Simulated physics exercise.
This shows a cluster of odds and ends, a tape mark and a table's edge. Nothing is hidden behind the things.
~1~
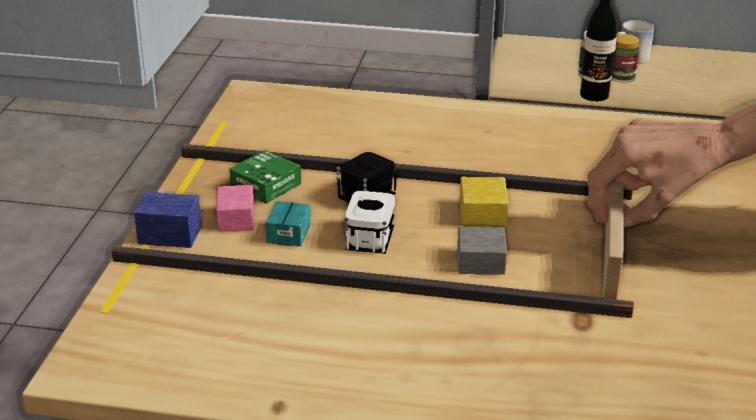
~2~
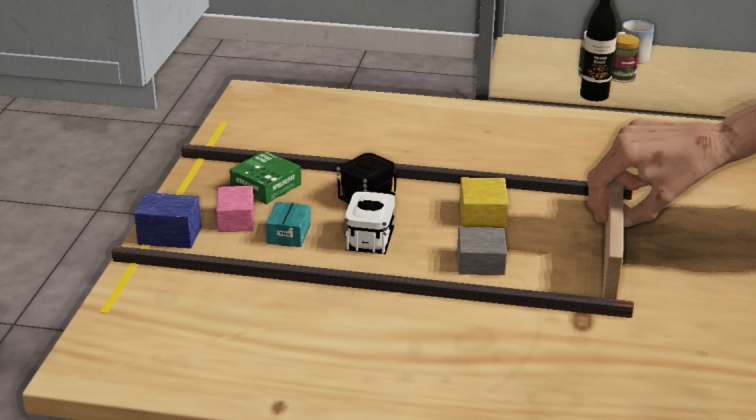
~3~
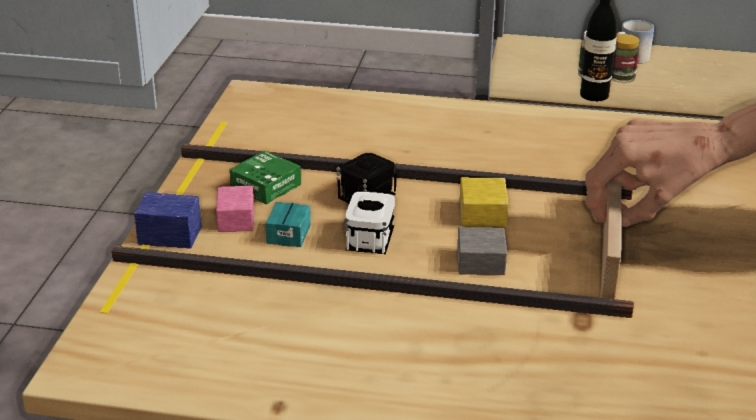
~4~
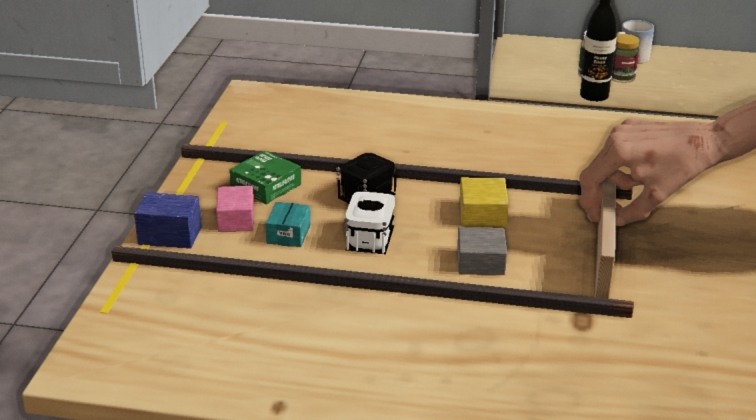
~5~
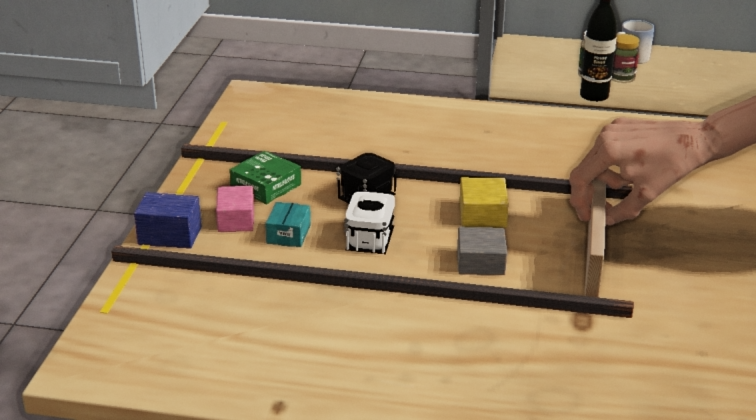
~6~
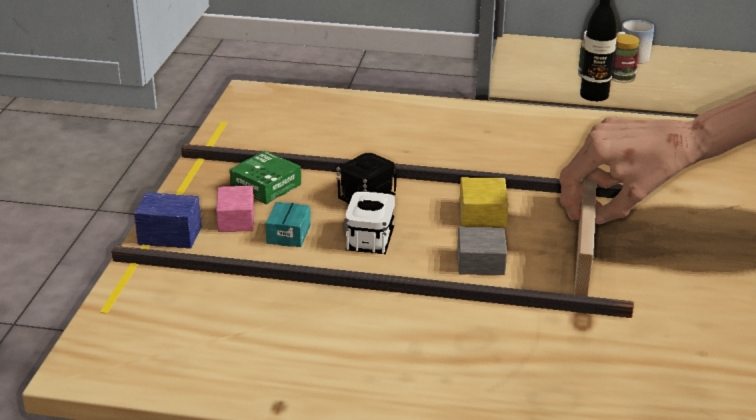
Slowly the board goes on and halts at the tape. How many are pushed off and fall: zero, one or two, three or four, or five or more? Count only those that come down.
Outcome: The number that fall off is five or more.
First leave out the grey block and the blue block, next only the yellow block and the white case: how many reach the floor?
The counts: 4 and 4.
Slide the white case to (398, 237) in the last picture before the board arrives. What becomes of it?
The white case comes down.
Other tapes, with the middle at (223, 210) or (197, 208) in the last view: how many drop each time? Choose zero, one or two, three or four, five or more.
The falls would be either three or four; more than four.
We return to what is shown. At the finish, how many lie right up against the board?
In contact: 2.
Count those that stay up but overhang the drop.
It comes to 2.
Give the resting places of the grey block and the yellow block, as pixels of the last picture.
The grey block stops around (137, 214); the yellow block around (165, 170).
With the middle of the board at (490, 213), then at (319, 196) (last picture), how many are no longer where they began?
First 2, then 8.
Soon after, none off yet; blue block at rest near (169, 220); pink block at rest near (235, 209); green box at rest near (265, 177).
In the end, the number that fall off is five or more; gone, white case, black case, turquoise box, green box, pink block and blue block.
